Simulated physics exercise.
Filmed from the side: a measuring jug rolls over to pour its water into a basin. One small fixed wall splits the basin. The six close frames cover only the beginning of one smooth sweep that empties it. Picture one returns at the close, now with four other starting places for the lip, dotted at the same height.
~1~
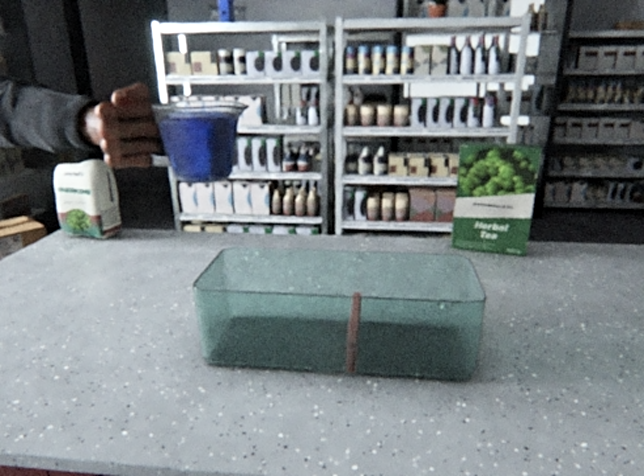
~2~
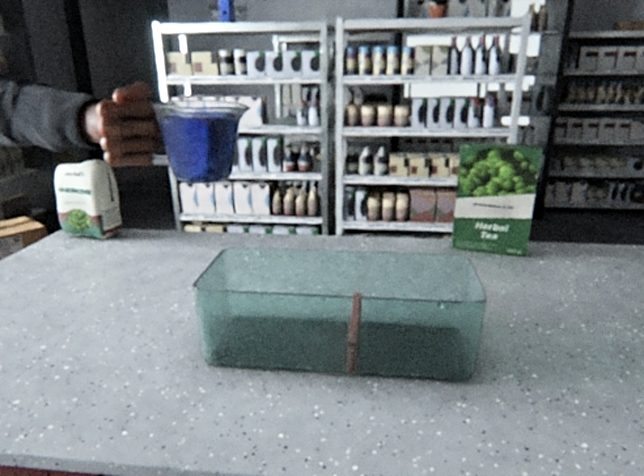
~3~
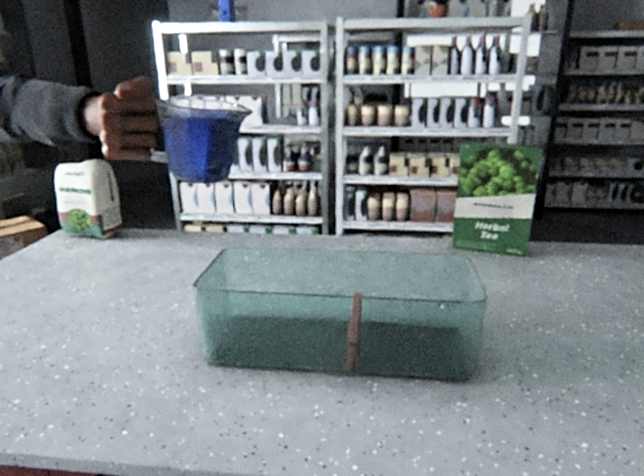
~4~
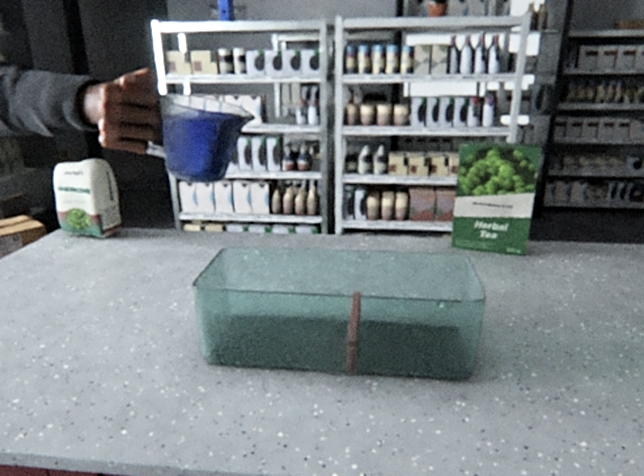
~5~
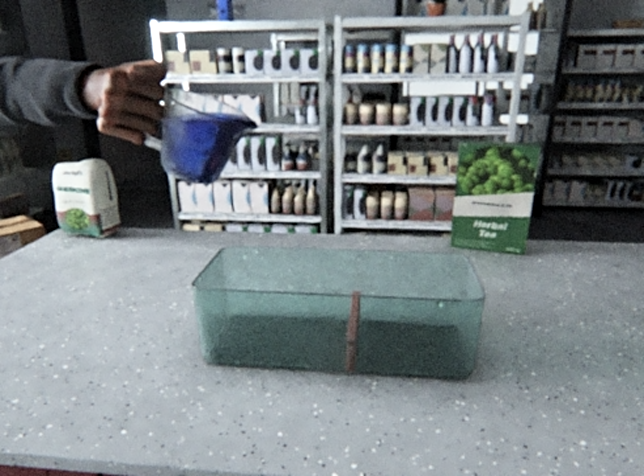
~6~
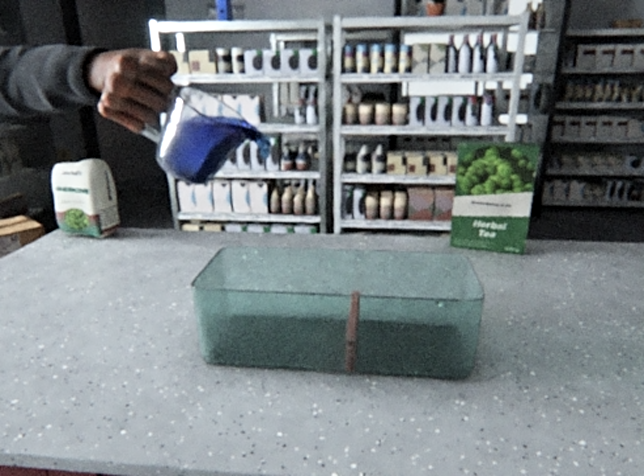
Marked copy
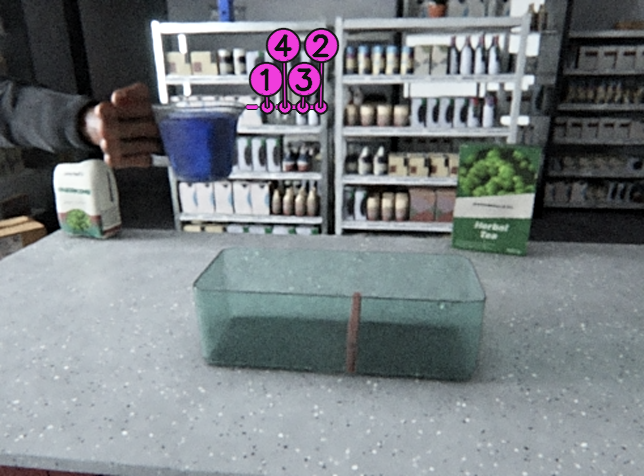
The clip opens on a hand at the left holding a clear jug of blue liquid upright above a speckled counter, with a greenish transparent basin in the middle and shelves of bottles behind. The hand gradually tilts the jug to the right, and the liquid reaches the lip and begins to pass over it.
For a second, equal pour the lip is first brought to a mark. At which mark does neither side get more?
3.
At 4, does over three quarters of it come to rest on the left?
Yes.
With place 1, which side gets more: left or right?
The left side.
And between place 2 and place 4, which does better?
The answer is 2.
On the marked copy, 1 at (267, 107); 2 at (320, 107); 3 at (302, 107); 4 at (285, 107).
With 1, about 93 % ends left of the wall and 4 % right of it; 3 % is lost outside.
With 2, about 23 % ends left of the wall and 76 % right of it.
With 3, about 50 % ends left of the wall and 48 % right of it.
With 4, about 85 % ends left of the wall and 11 % right of it; 3 % is lost outside.
